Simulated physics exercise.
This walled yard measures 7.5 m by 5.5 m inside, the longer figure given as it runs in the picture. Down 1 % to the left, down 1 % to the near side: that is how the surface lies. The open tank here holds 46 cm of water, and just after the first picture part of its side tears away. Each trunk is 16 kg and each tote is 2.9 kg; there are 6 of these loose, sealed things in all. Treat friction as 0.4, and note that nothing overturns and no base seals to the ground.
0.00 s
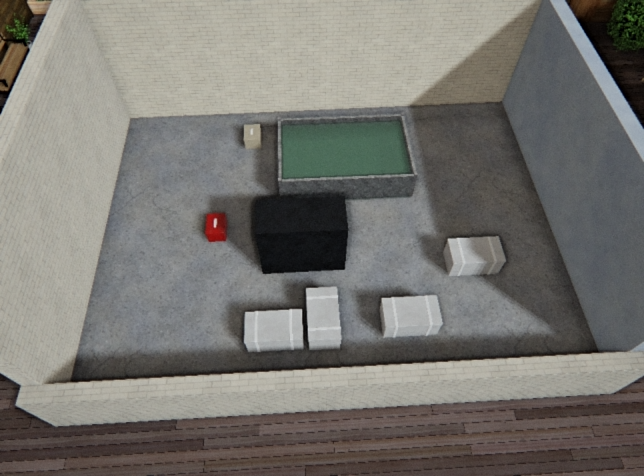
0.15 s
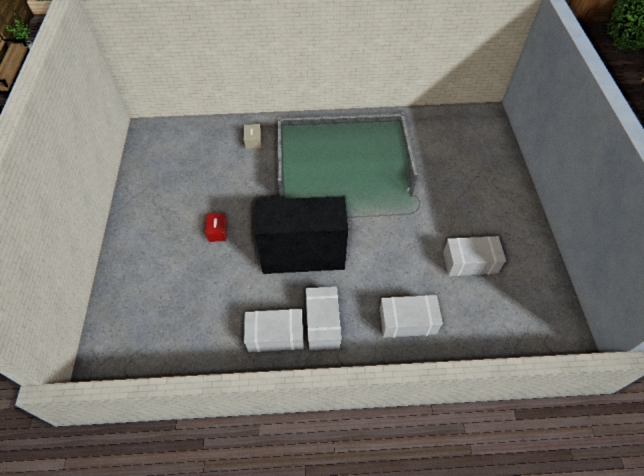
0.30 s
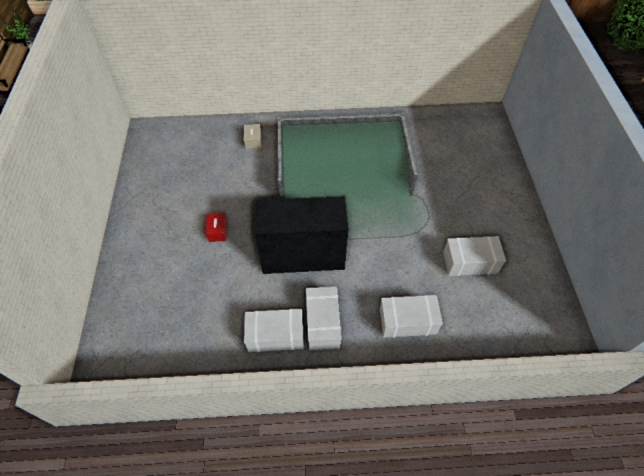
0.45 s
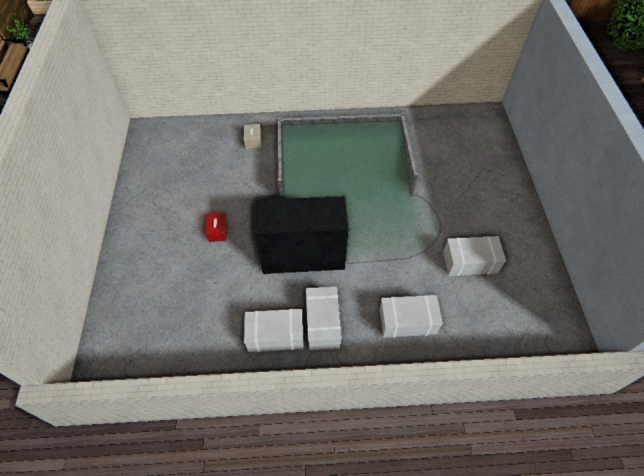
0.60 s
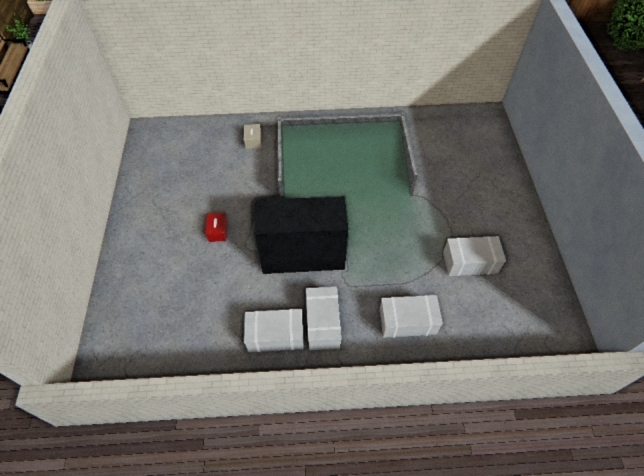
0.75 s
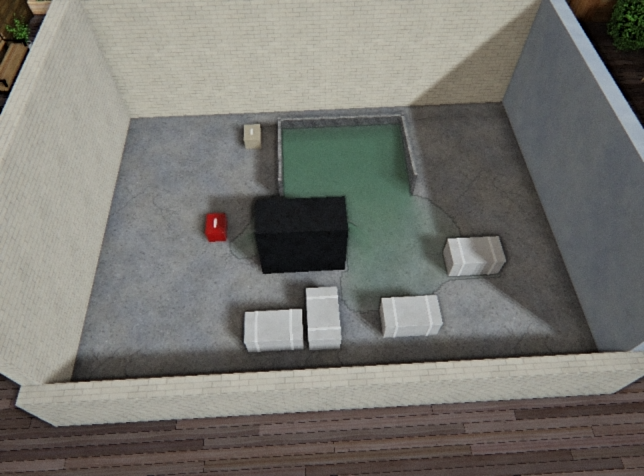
Green water spreading from an open-sided tank across a walled grey yard, passing a black block while the scattered boxes stay still.
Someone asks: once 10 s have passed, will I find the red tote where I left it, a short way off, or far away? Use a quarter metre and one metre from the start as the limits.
You will find it far away.
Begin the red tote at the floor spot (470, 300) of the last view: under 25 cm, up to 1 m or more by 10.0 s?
Short answer: It drifts a great distance.
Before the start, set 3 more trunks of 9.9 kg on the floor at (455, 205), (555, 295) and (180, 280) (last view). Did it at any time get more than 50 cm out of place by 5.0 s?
In that order: Under, over, over.
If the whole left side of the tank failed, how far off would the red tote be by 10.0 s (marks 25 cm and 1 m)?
Under that change, the red tote covers a big distance.
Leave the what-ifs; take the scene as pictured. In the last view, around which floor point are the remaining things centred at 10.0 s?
The centre sits near (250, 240).
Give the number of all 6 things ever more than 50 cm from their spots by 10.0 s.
The answer here is 5.
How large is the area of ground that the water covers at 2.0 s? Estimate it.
That flooded area is roughly 20 m2.
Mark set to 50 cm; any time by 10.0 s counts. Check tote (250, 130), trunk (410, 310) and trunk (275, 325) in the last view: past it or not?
Taking them in order: Fell shy, exceeded and exceeded.
After 2.0 s the red tote is near (116, 213), 1.7 m from its start, aground; 1 afloat.
After 4.5 s the red tote is near (118, 177), 2.0 m from its start, afloat; 3 afloat.
After 7.0 s the red tote is near (129, 152), 2.4 m from its start, afloat; 2 afloat.
After 10.0 s the red tote is near (145, 141), 2.4 m from its start, afloat; 4 afloat.
